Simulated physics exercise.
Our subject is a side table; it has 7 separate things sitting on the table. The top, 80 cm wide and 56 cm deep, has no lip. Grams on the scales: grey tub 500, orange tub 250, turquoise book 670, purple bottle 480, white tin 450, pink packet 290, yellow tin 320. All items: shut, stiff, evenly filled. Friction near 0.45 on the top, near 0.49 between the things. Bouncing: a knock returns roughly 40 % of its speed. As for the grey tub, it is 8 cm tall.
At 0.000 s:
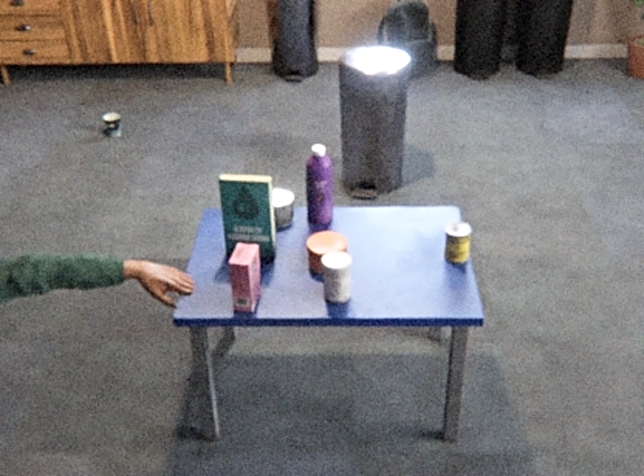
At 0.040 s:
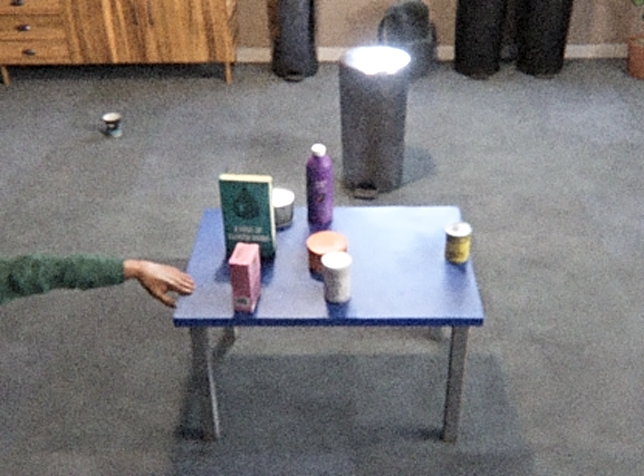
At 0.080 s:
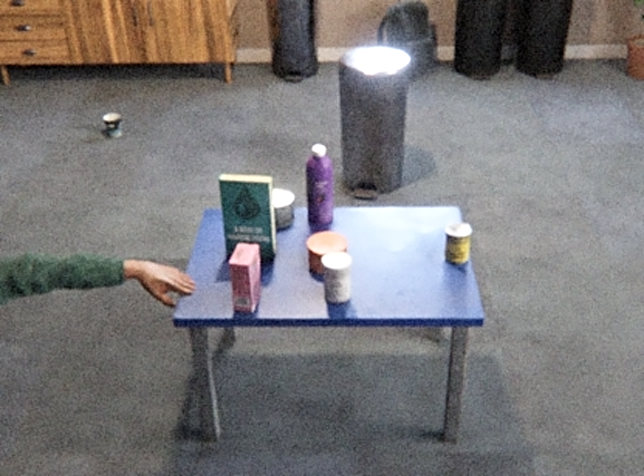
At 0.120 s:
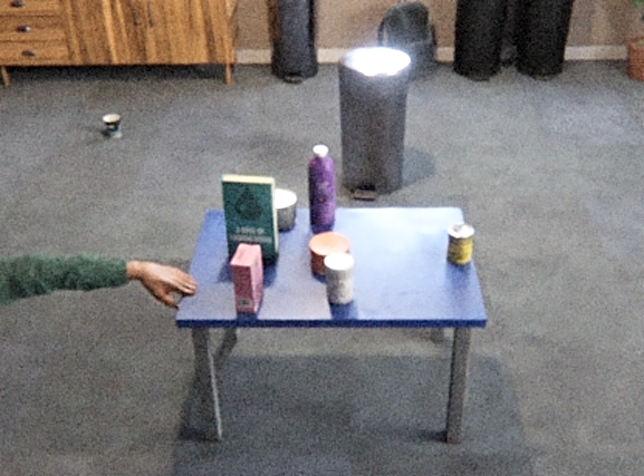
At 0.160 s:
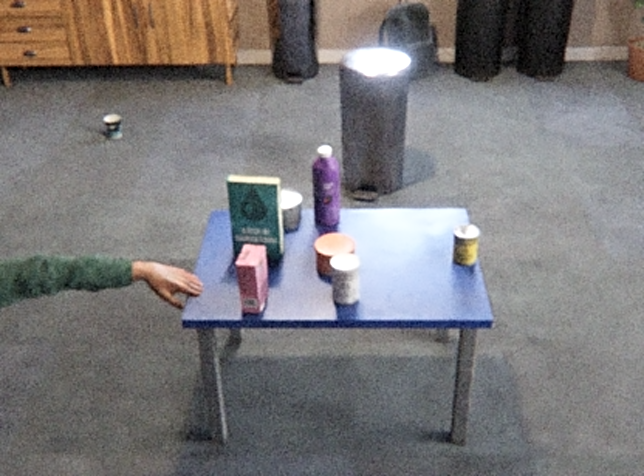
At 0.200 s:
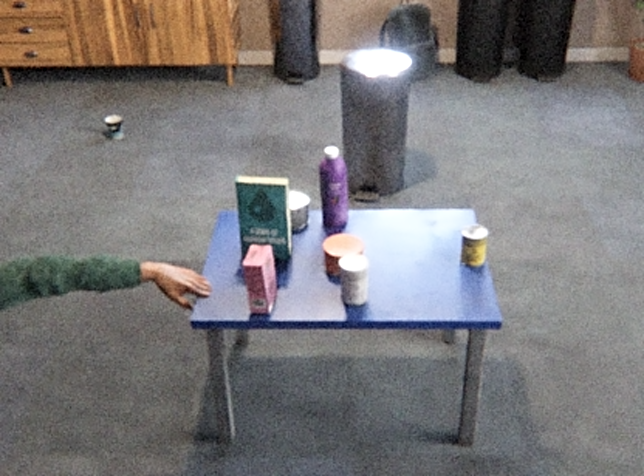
In a room with a grey floor, a hand in a green sleeve rested at the left edge of a blue table holding seven items, then slowly pushed it slightly to the right.
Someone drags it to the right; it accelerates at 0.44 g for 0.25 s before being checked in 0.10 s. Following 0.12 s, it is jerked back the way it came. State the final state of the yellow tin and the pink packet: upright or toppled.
At the end, the yellow tin overturns, the pink packet overturns.
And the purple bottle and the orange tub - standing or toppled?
Here's how it ends: The purple bottle comes down, and the orange tub never goes down.
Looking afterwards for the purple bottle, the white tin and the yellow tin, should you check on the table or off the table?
Well, the purple bottle does not come off, the white tin does not come off, and the yellow tin does come off.
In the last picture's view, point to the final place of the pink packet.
Near (302, 300).
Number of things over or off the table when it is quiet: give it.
Total: 3.
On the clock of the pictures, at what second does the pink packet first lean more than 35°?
About 0.6 seconds.
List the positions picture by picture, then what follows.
Yellow tin (457, 243); pink packet (246, 278), in the first picture.
Turquoise book (248, 216); purple bottle (319, 184), in the second picture.
White tin (337, 278); grey tub (276, 208), in the third picture.
Table along by 1 cm; orange tub (330, 255); turquoise book (251, 217), in the fourth picture.
Table along by 2 cm; purple bottle (326, 185); white tin (345, 279), in the fifth picture.
Table along by 4 cm; yellow tin (473, 246); pink packet (261, 279) 4° off upright, in the sixth picture.
After 0.50 s, table along by 19 cm; yellow tin now off the table; pink packet 12° off upright near (326, 279); purple bottle 24° off upright.
After 0.80 s, table along by 3 cm; pink packet on its side near (328, 300); purple bottle on its side; white tin moved 10 cm.
In the end (1.6 s), off the table and tipped over, yellow tin; toppled on the table, purple bottle and pink packet; the other 4 under 5 cm from the start. At the end, from the last picture's camera, yellow tin near (555, 379), pink packet near (302, 300).
